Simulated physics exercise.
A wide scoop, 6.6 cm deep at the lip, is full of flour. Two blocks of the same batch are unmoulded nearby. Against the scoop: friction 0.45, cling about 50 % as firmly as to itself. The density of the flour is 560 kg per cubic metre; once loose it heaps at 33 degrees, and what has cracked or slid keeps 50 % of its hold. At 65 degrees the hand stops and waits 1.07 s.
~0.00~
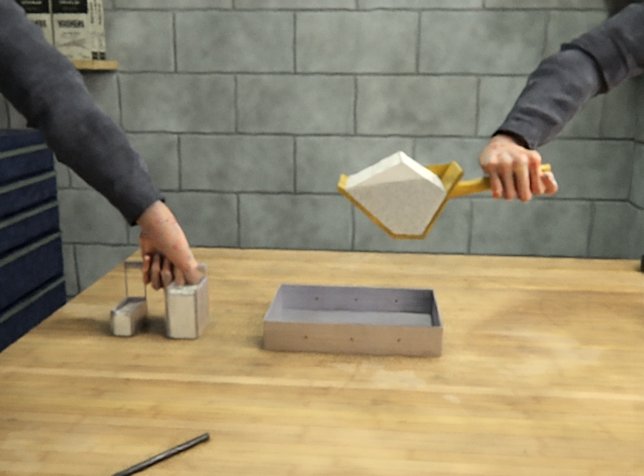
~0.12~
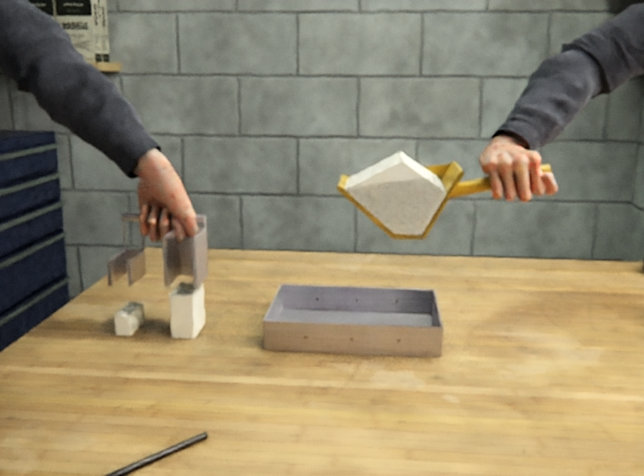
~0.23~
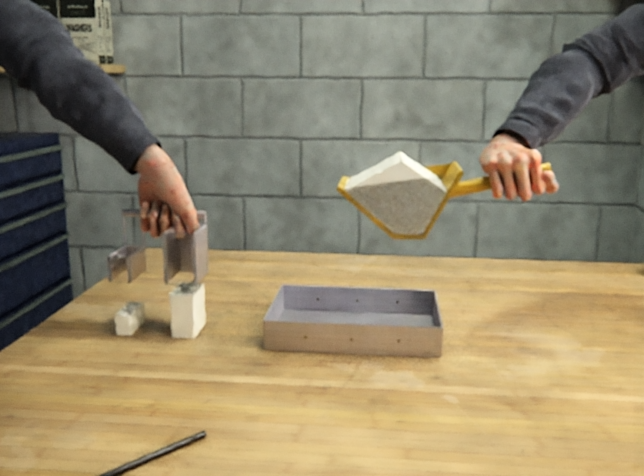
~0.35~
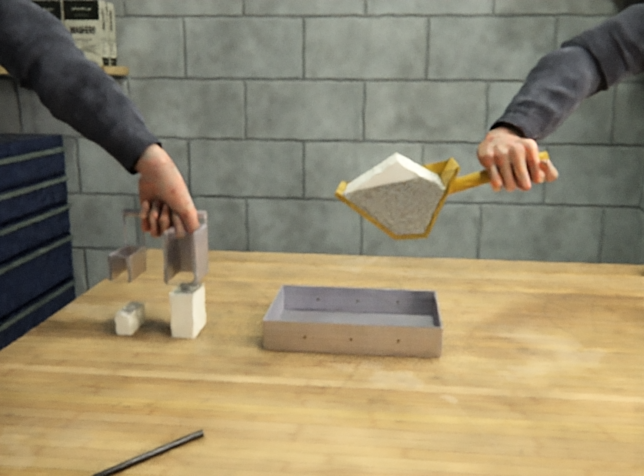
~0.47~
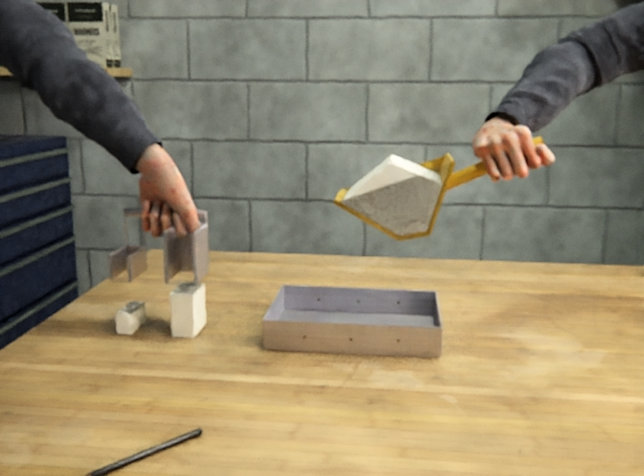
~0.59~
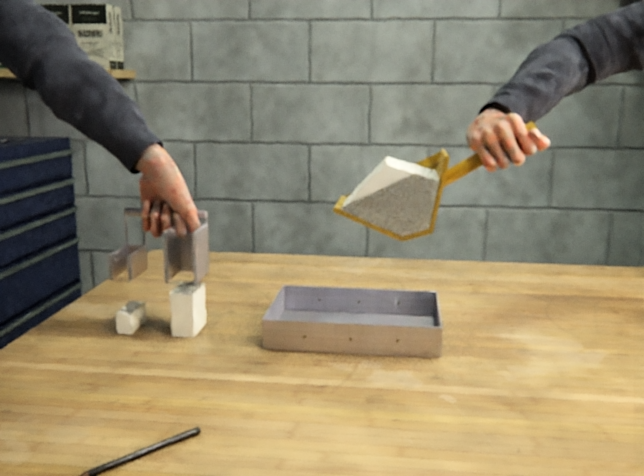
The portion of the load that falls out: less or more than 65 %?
The portion of the load that falls out is less than 65 %.
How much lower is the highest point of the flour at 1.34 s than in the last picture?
Some 0.5 cm.
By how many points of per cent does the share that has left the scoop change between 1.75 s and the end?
Some 6 per cent.
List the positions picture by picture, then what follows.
The first picture shows lip at (341, 187), tilt 0 degrees; crest of the flour at (402, 162); block heights 3.2 cm, 6.9 cm (left to right).
The second picture shows lip at (341, 187), tilt 0 degrees; crest of the flour at (402, 162); block heights 3.2 cm, 6.9 cm (left to right).
The third picture shows lip at (341, 187), tilt 1 degrees; crest of the flour at (402, 162); block heights 3.2 cm, 6.9 cm (left to right).
The fourth picture shows lip at (339, 193), tilt 6 degrees; crest of the flour at (396, 163); block heights 3.2 cm, 6.9 cm (left to right).
The fifth picture shows lip at (337, 200), tilt 12 degrees; crest of the flour at (390, 164); block heights 3.2 cm, 6.9 cm (left to right).
The sixth picture shows lip at (336, 208), tilt 18 degrees; crest of the flour at (386, 166); block heights 3.2 cm, 6.9 cm (left to right).
After 0.93 s, the scoop is at 37 degrees and 0 % has left it.
After 1.34 s, the scoop is at 60 degrees and 0 % has left it.
After 1.75 s, the scoop is at 65 degrees and 45 % has left it.
After 2.15 s, the scoop is at 65 degrees and 51 % has left it.
After 2.26 s, the scoop is at 65 degrees and 51 % has left it.
